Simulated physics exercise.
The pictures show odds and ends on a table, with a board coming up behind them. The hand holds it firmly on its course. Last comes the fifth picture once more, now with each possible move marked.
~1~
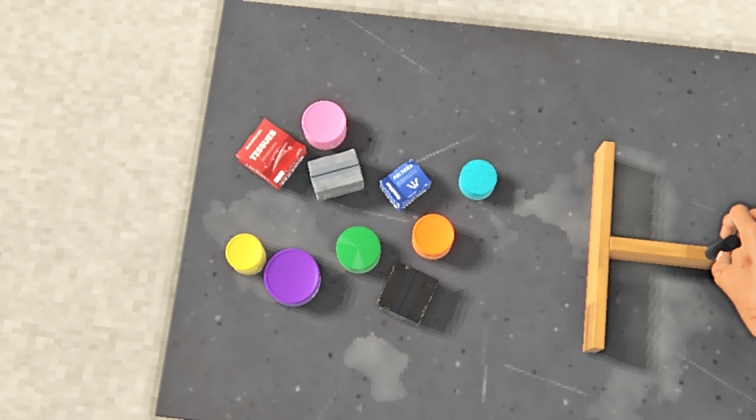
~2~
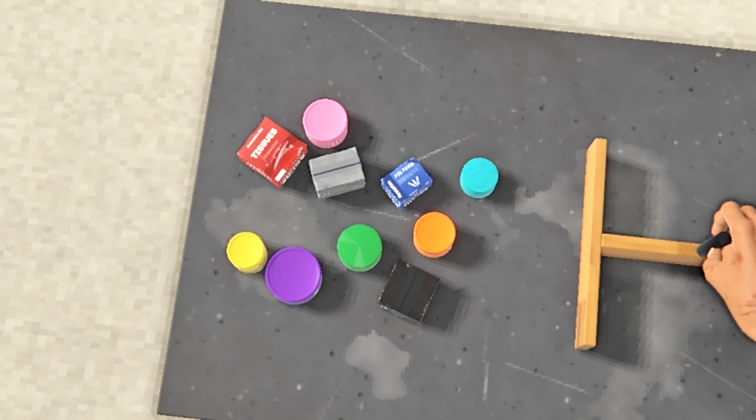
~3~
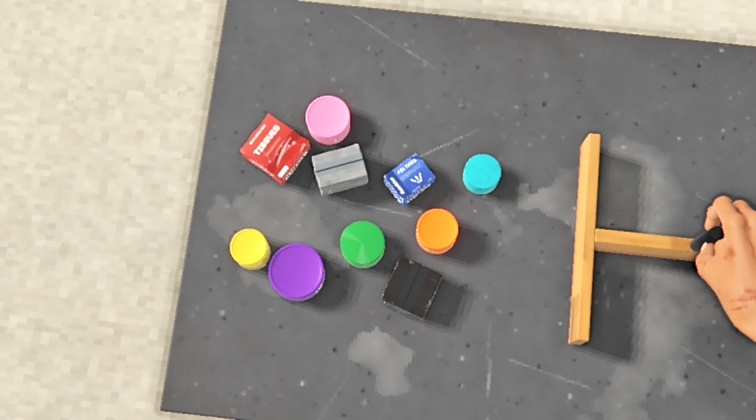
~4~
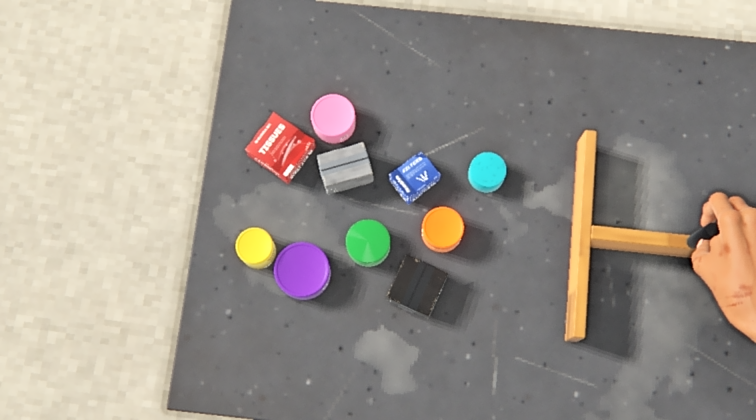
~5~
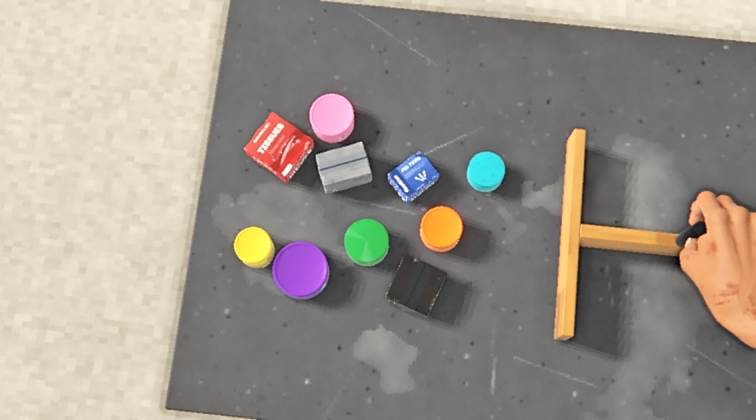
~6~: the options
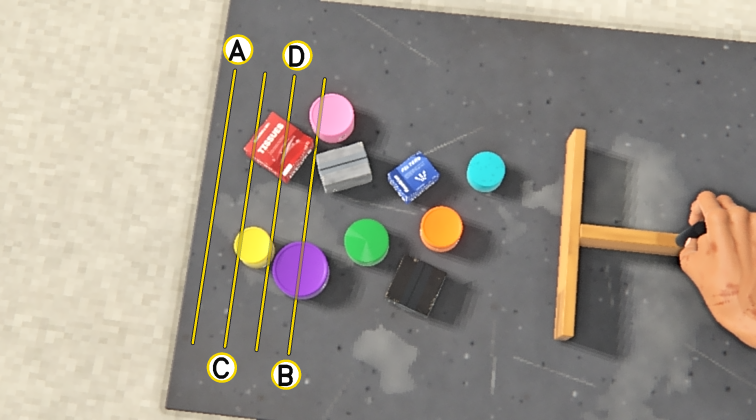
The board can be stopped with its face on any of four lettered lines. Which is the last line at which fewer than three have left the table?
Stop at D.
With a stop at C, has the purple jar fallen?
Yes.
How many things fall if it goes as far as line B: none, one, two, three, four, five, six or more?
The count is none.
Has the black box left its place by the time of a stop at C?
By then, yes.
On the copy, A at (215, 202); B at (307, 212); C at (246, 205); D at (276, 208).
On D. First, board (467, 219); turquoise pot (446, 167); blue box (409, 178).
Then, board (358, 207); red box (261, 138); yellow tub (245, 244).
Finally, board (277, 199); yellow tub over the edge; red box over the edge; two fallen.
By contrast, A drops nine; B is within the limit but short; C drops five.
